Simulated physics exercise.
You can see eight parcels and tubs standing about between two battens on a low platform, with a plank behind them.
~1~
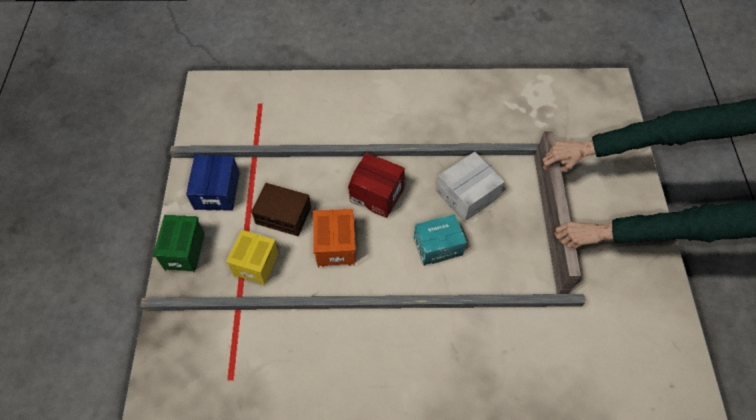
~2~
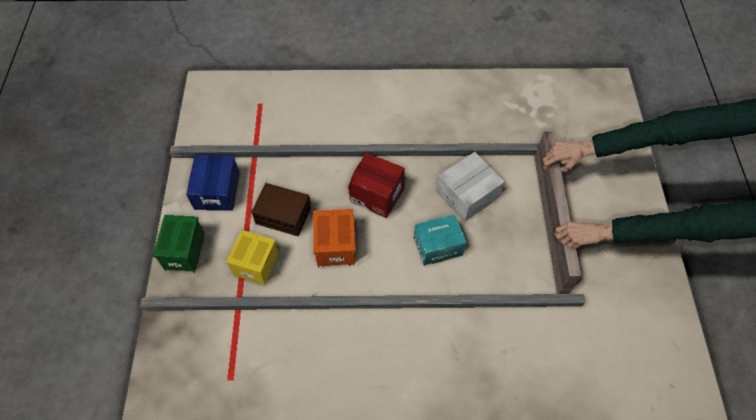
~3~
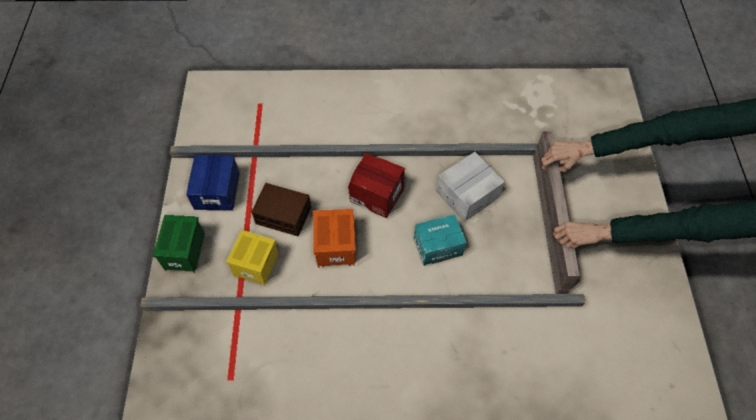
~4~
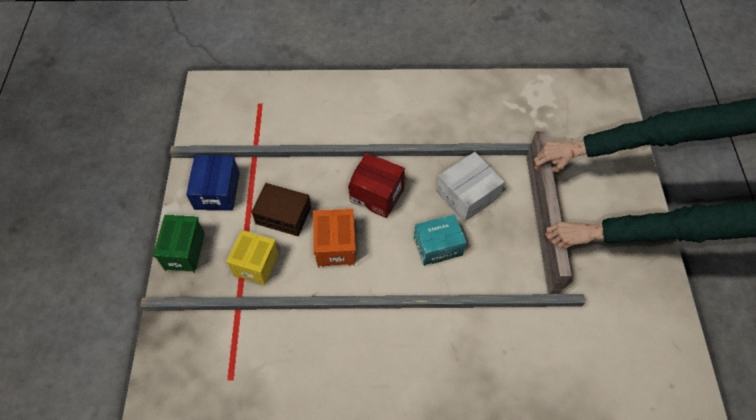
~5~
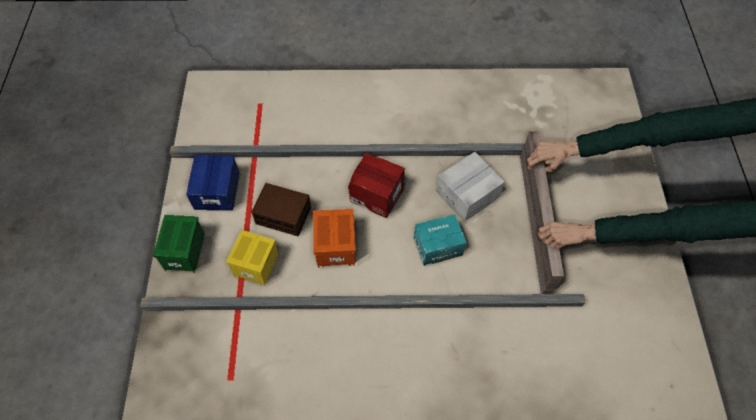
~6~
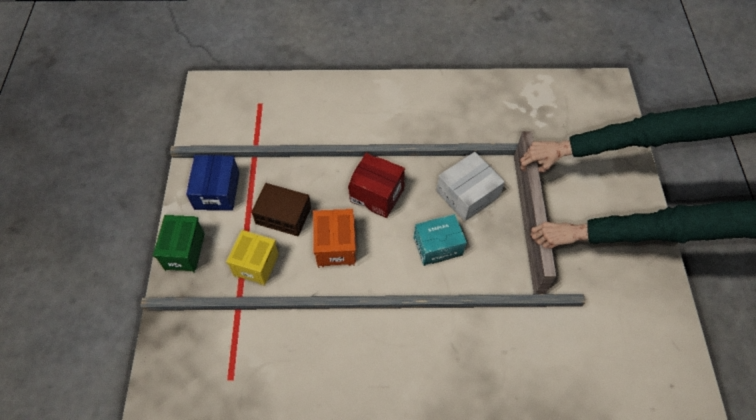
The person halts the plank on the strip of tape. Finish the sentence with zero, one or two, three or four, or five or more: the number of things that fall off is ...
The number of things that fall off is three or four.
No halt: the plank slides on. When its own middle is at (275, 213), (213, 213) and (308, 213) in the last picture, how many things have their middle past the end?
Counts: 1, 6, 0.
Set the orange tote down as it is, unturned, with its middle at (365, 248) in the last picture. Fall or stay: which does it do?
Note: Orange tote is safe.
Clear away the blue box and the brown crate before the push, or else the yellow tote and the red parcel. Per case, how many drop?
The answer is 2 and then 1.
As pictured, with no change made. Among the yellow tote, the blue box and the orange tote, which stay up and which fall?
At the finish the yellow tote is gone, the blue box is gone and the orange tote is still up there.
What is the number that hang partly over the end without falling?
The number overhanging is 1.
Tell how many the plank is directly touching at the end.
2 end up touching it.
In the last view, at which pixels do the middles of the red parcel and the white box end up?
Final positions - red parcel around (177, 196), white box around (227, 173).
A little later, none off yet; green tote at rest near (181, 244); blue box at rest near (214, 183); yellow tote at rest near (254, 258).
When it is over, the number that fall off is three or four; down, brown crate, yellow tote, blue box and green tote.
